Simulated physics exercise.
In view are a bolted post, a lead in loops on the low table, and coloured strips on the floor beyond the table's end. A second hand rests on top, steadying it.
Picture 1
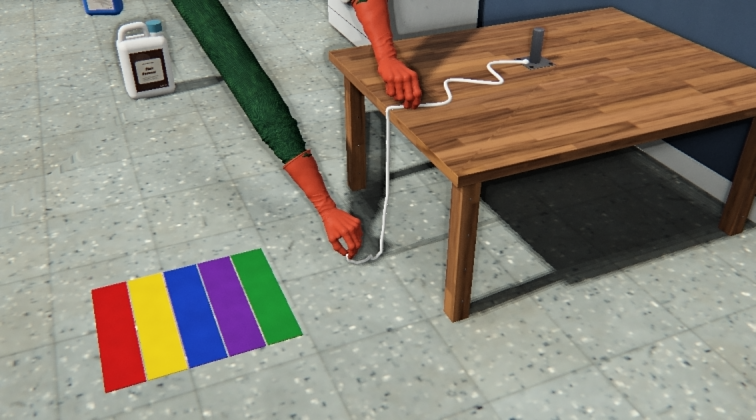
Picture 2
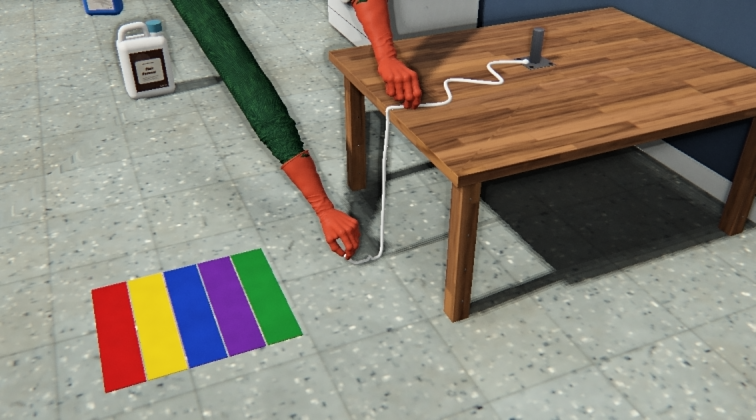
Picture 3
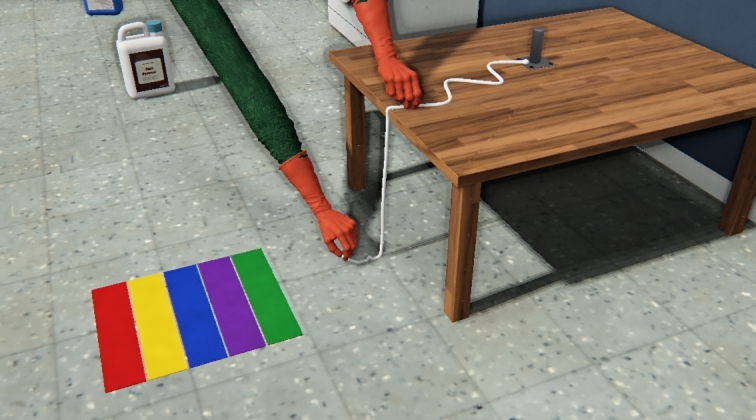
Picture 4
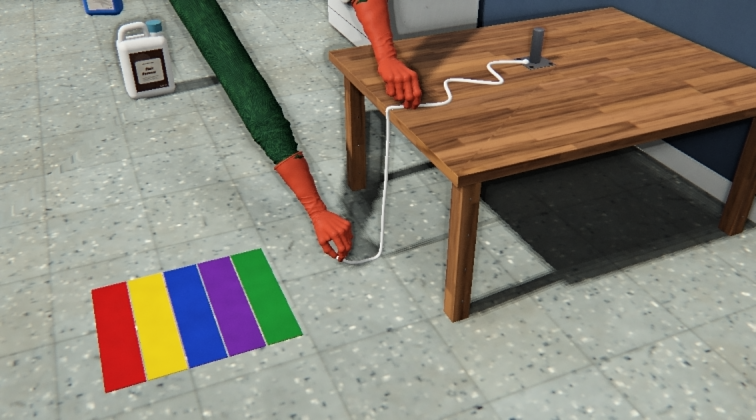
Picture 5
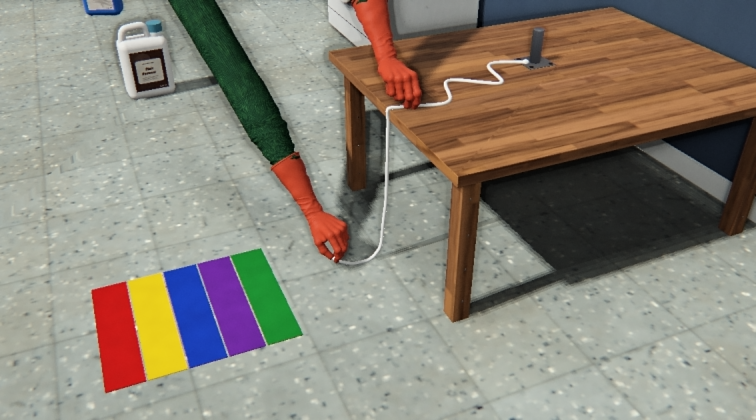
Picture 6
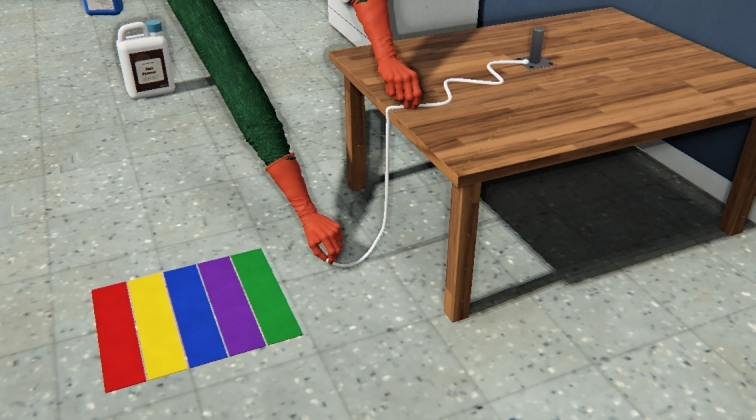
Two orange-gloved hands held a white cord that ran loosely across a wooden table and over its edge, and the lower hand drew its end slightly left above the floor near some coloured strips.
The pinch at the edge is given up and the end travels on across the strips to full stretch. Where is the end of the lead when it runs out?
Above the yellow strip.
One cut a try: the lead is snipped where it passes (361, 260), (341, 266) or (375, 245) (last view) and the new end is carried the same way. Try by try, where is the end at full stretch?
In order, roughly (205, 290), (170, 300) and (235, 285).
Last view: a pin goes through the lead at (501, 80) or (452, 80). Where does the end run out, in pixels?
Try one ends near (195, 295), try two near (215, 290).
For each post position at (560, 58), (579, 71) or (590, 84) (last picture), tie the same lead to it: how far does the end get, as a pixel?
Around (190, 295), (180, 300) and (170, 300).
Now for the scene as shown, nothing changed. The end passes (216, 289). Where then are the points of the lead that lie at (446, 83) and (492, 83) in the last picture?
(413, 97) and (452, 84), approximately.
Soon after, end near (216, 289); over purple.
After that, end near (175, 300); over blue.
At the stop, end near (151, 306); over yellow. The end stops over the yellow strip.
